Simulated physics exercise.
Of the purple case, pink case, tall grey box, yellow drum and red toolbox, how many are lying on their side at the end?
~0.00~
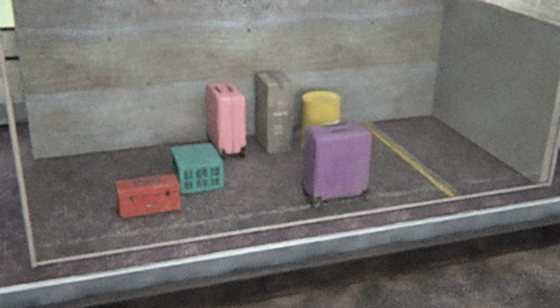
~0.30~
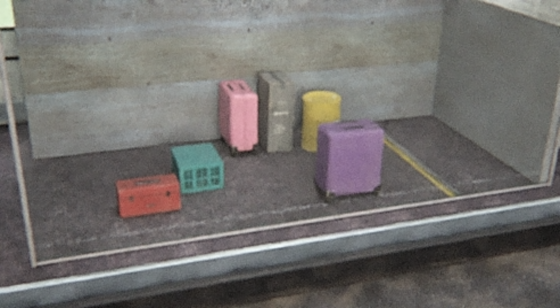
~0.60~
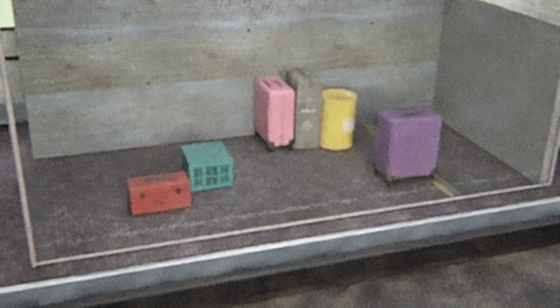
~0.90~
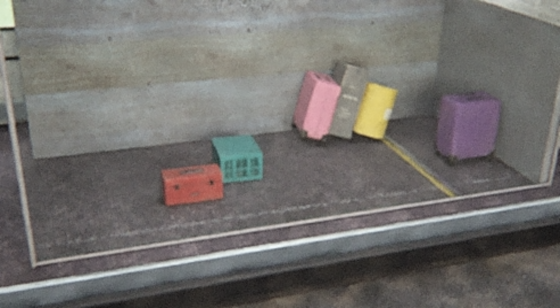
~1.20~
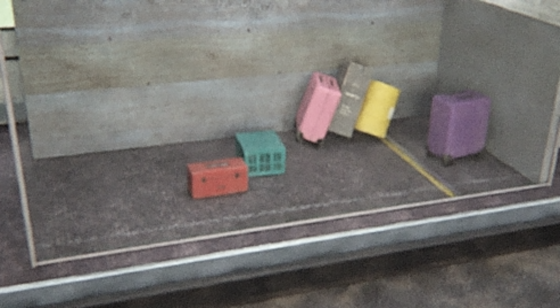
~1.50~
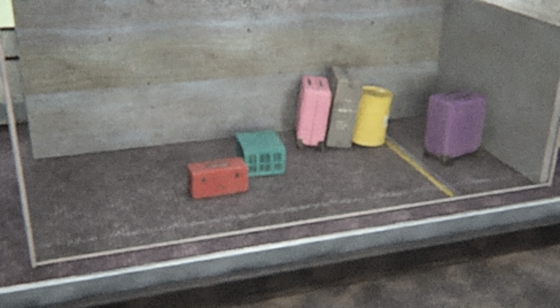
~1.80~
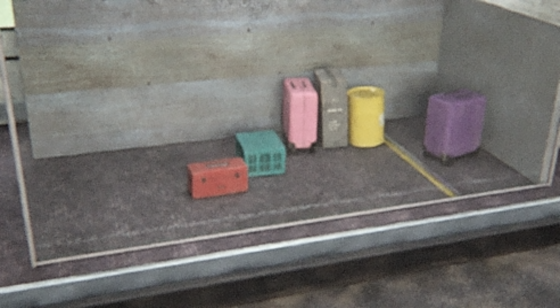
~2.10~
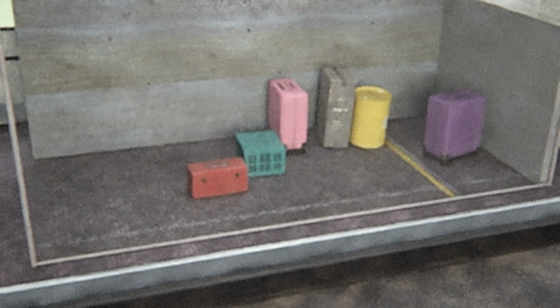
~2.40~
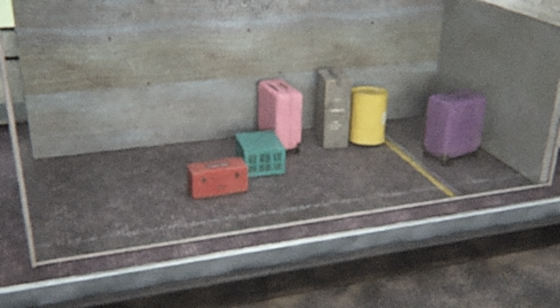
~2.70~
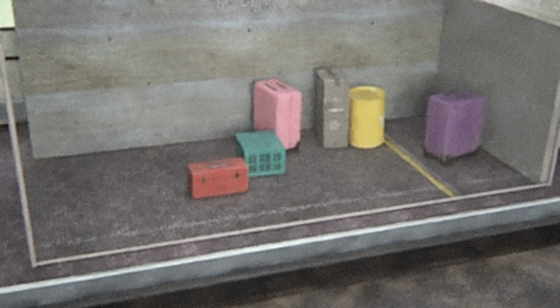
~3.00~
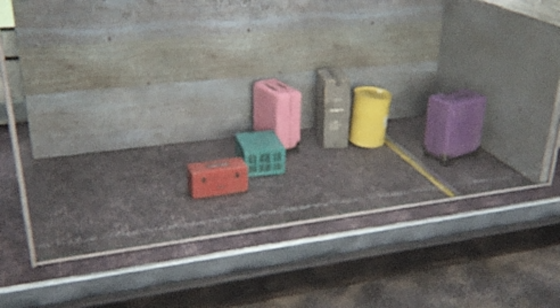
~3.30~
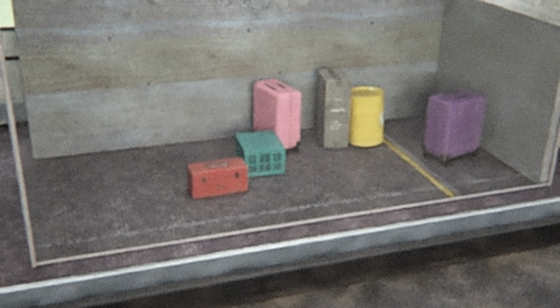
None of them are; all five are standing upright at the end, even though some leaned over along the way.
